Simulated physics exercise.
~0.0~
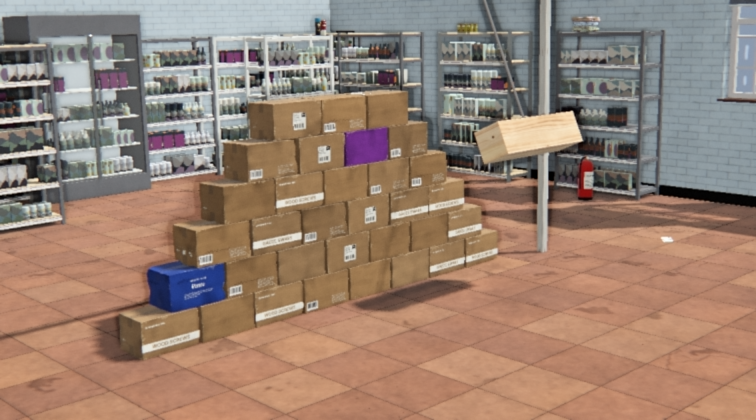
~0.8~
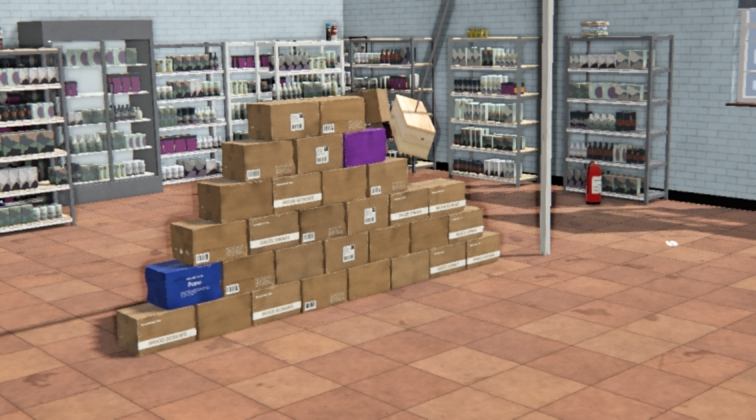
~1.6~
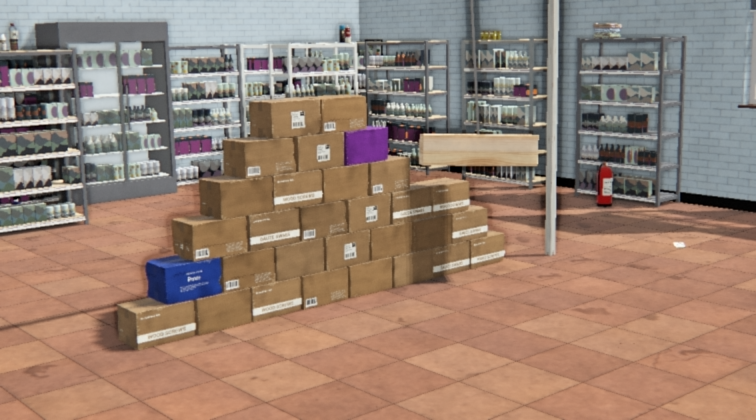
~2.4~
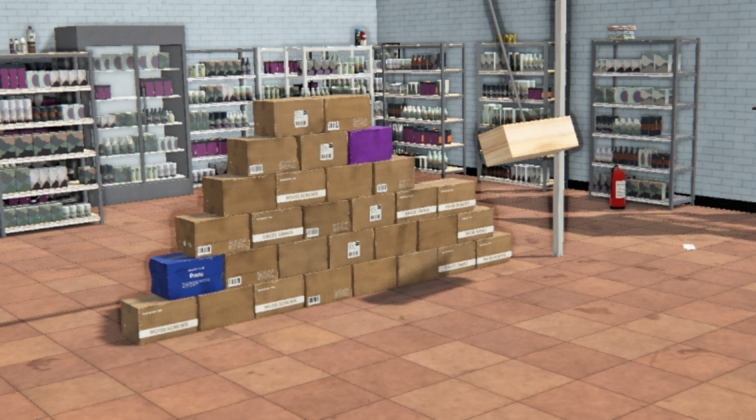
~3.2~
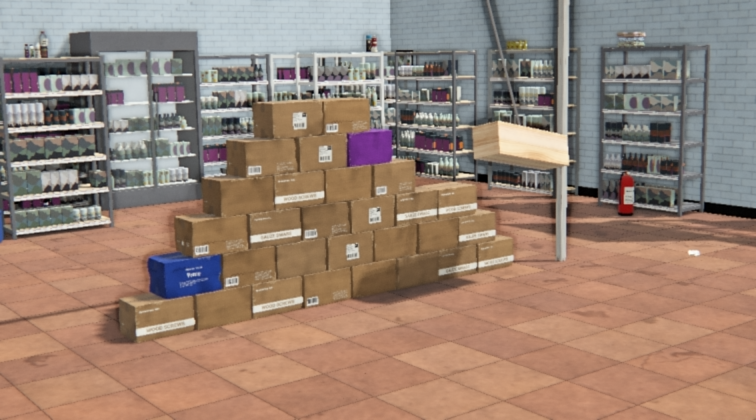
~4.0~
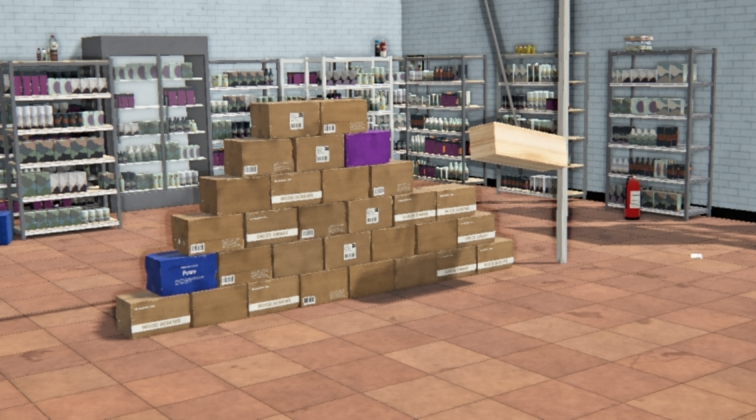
In a storeroom lined with shelves, a hanging block of wood swung left into the top of a stepped wall of cardboard boxes, then swung back right, leaving a top corner box gone while the wall, with its blue and purple boxes, stayed standing.
